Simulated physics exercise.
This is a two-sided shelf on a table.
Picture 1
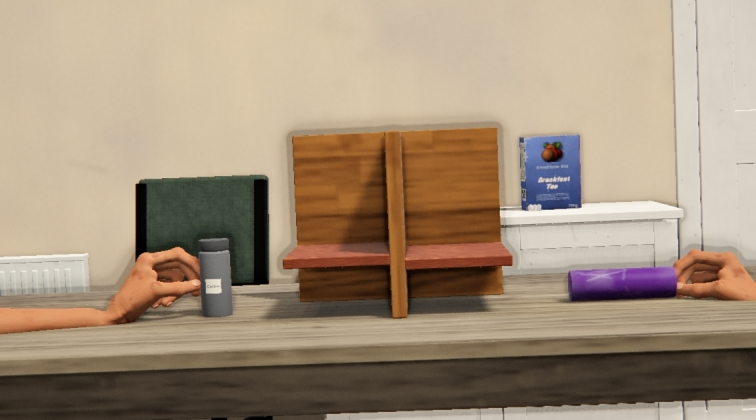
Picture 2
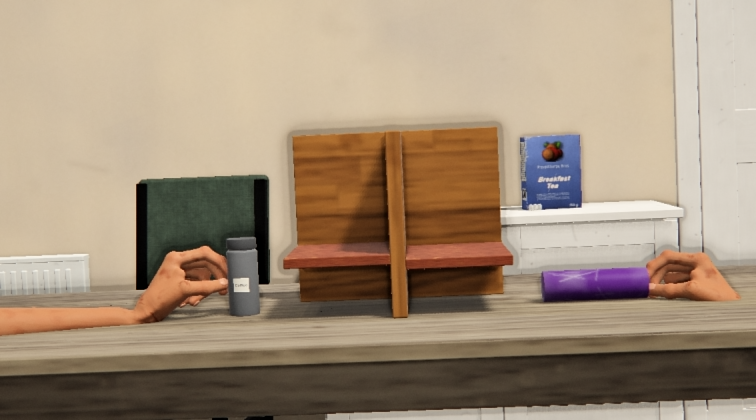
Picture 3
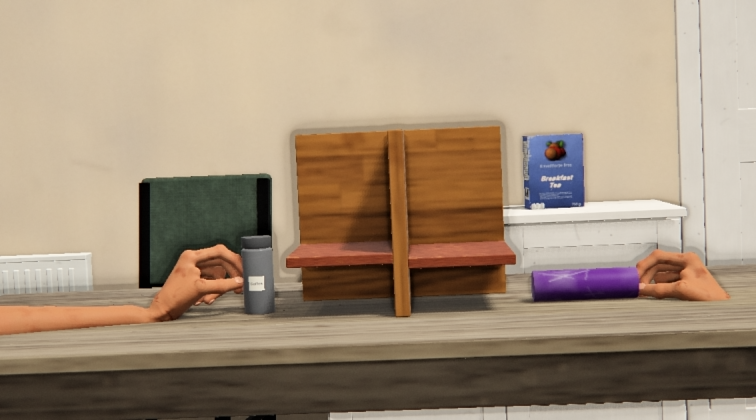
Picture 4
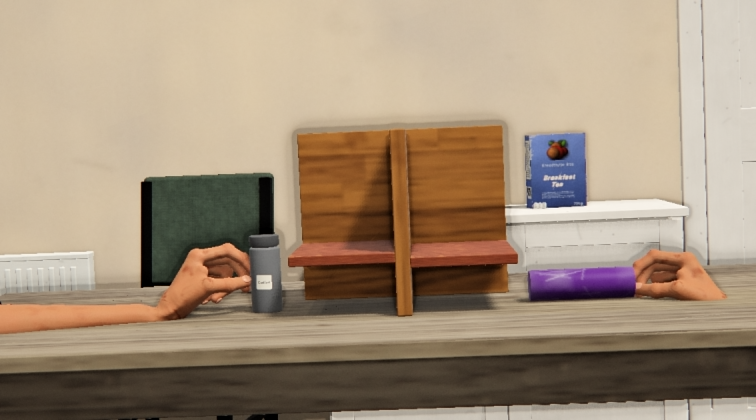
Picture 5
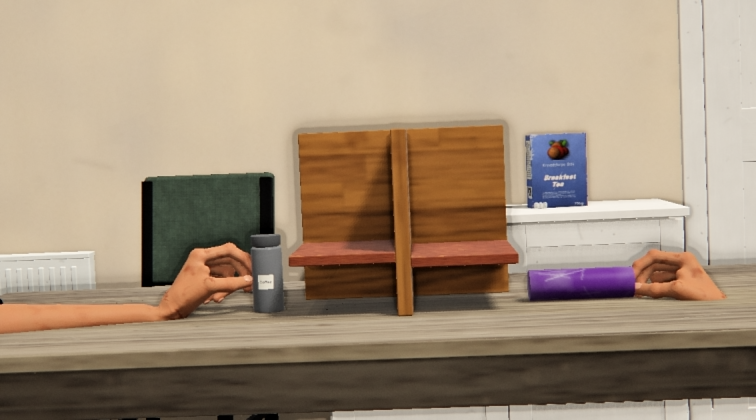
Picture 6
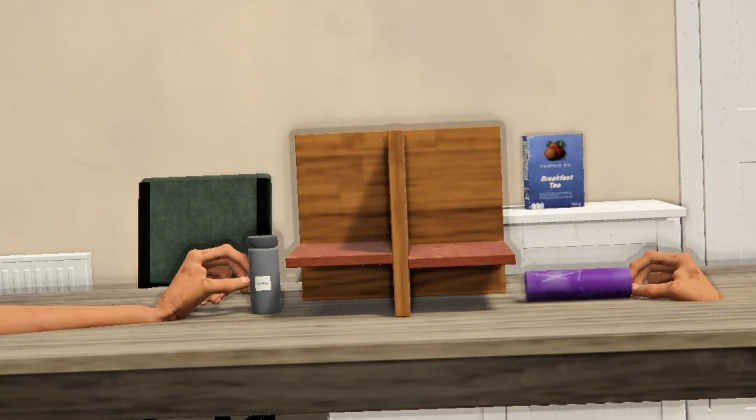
On a wooden table, two hands sliding a grey shaker right and a purple candle left toward a two-sided shelf, then slowing.
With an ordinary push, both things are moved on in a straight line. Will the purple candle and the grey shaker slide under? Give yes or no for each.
Purple candle, yes; grey shaker, no.
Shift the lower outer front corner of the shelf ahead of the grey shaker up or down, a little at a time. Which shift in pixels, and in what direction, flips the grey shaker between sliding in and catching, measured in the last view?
Move it 28 pixels upward and it flips.
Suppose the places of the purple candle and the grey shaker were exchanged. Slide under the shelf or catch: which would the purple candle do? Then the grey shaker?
For the purple candle it is a clean pass; for the grey shaker it is a hang-up.
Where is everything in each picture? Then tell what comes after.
The first picture shows hands sliding the things forward; purple candle (621, 284); grey shaker (215, 277); shelf (397, 220).
The second picture shows hands sliding the things forward; grey shaker (243, 276); shelf (397, 219).
The third picture shows hands sliding the things forward; purple candle (585, 284); shelf (400, 219).
The fourth picture shows hands sliding the things forward; grey shaker (266, 273); shelf (402, 218).
The fifth picture shows hands sliding the things forward; purple candle (581, 284); shelf (403, 217).
The sixth picture shows hands sliding the things forward; purple candle (578, 285); grey shaker (264, 274); shelf (400, 218).
Then, 0.32 s on from there, purple candle sliding up to the opening near (553, 285); grey shaker sliding up to the opening near (279, 274).
Then, 0.62 s on from there, purple candle part of the way in near (509, 287); grey shaker stopped at the opening near (279, 274).
In the end, the purple candle clears the shelf, near (469, 289); the grey shaker is too tall, near (279, 274).
